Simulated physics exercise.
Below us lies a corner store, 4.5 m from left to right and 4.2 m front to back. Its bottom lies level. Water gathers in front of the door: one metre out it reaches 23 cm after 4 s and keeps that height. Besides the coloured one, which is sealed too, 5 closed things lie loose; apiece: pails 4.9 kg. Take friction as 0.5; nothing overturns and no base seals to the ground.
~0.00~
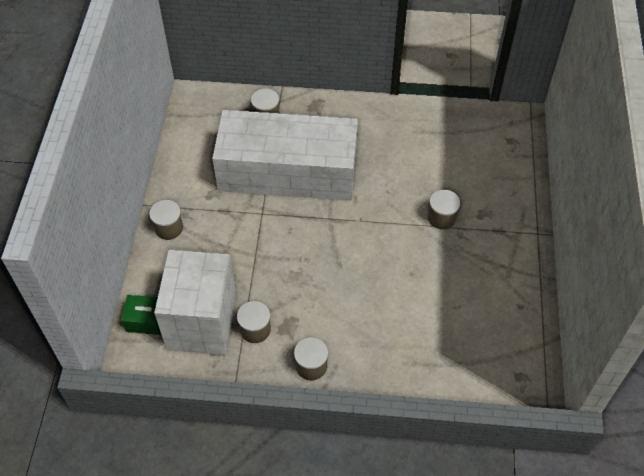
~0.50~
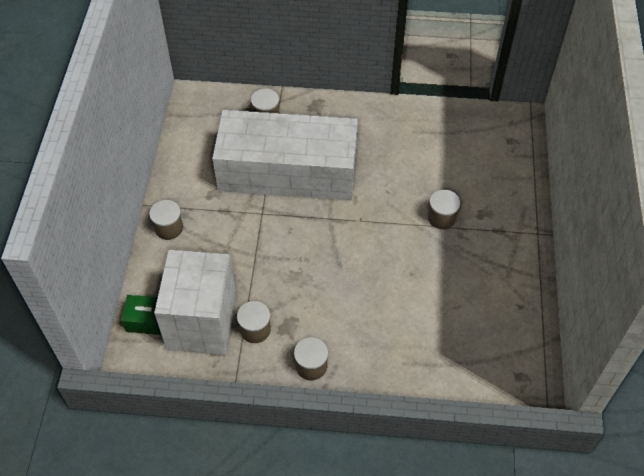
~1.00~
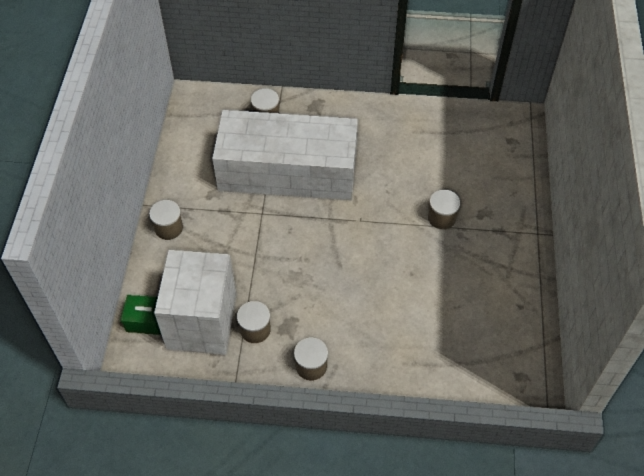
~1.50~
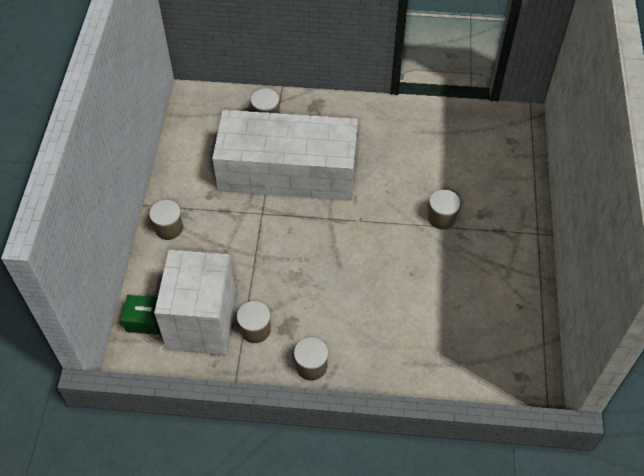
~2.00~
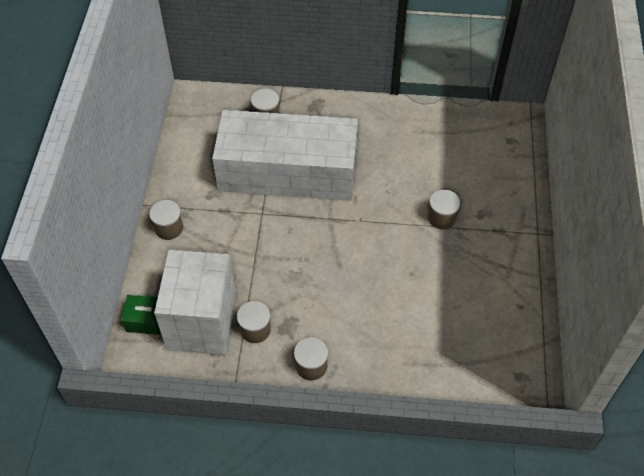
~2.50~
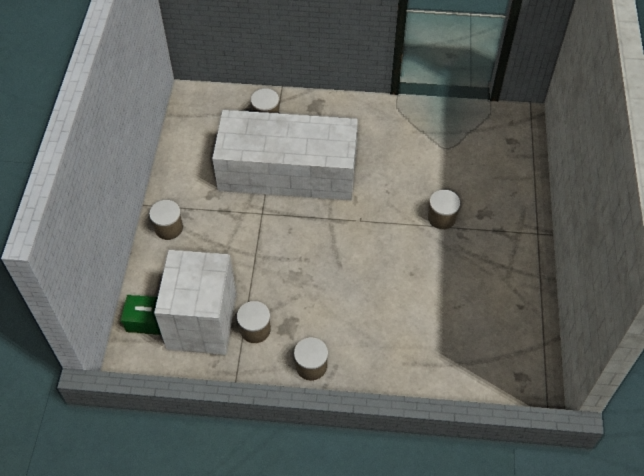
A corner store with grey brick walls and a pale, stained floor is seen from above by a still camera. A long white block sits toward the back, a smaller one stands at the lower left beside a partly hidden green tote, and five short, pale-topped cylinders are scattered around. Bluish water covers the ground outside, then slips through the back doorway and spreads slightly indoors, while the objects stay still.
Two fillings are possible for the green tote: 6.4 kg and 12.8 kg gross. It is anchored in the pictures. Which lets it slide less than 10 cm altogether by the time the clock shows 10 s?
Verdict: Neither weight holds it.
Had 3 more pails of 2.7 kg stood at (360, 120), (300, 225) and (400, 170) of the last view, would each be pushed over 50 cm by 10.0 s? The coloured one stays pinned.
In turn: Less, under, more.
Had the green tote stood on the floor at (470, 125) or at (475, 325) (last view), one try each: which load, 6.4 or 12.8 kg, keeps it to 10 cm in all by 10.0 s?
In turn: Neither holds; neither holds.
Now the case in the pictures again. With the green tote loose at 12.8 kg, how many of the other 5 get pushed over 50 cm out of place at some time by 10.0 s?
3 of them.
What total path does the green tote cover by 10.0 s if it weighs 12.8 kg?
About 30 cm.
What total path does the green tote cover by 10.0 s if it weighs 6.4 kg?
Some 60 cm in all.
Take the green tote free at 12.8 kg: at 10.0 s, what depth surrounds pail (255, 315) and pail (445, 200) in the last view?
Roughly 3 and 12 cm.
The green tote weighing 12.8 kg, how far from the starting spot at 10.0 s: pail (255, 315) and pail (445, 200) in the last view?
In turn: 140 cm, 200 cm.
After 3.5 s the green tote would be 0 cm from its start with 6.4 kg and 0 cm from its start with 12.8 kg; 0 cm of water round it then.
After 4.5 s the green tote would be 0 cm from its start with 6.4 kg and 0 cm from its start with 12.8 kg; 0 cm of water round it then.
After 7.0 s the green tote would be 0 cm from its start with 6.4 kg and 0 cm from its start with 12.8 kg; 0 cm of water round it then.
After 10.0 s the green tote would be 65 cm from its start with 6.4 kg and 25 cm from its start with 12.8 kg; 7 cm of water round it then.
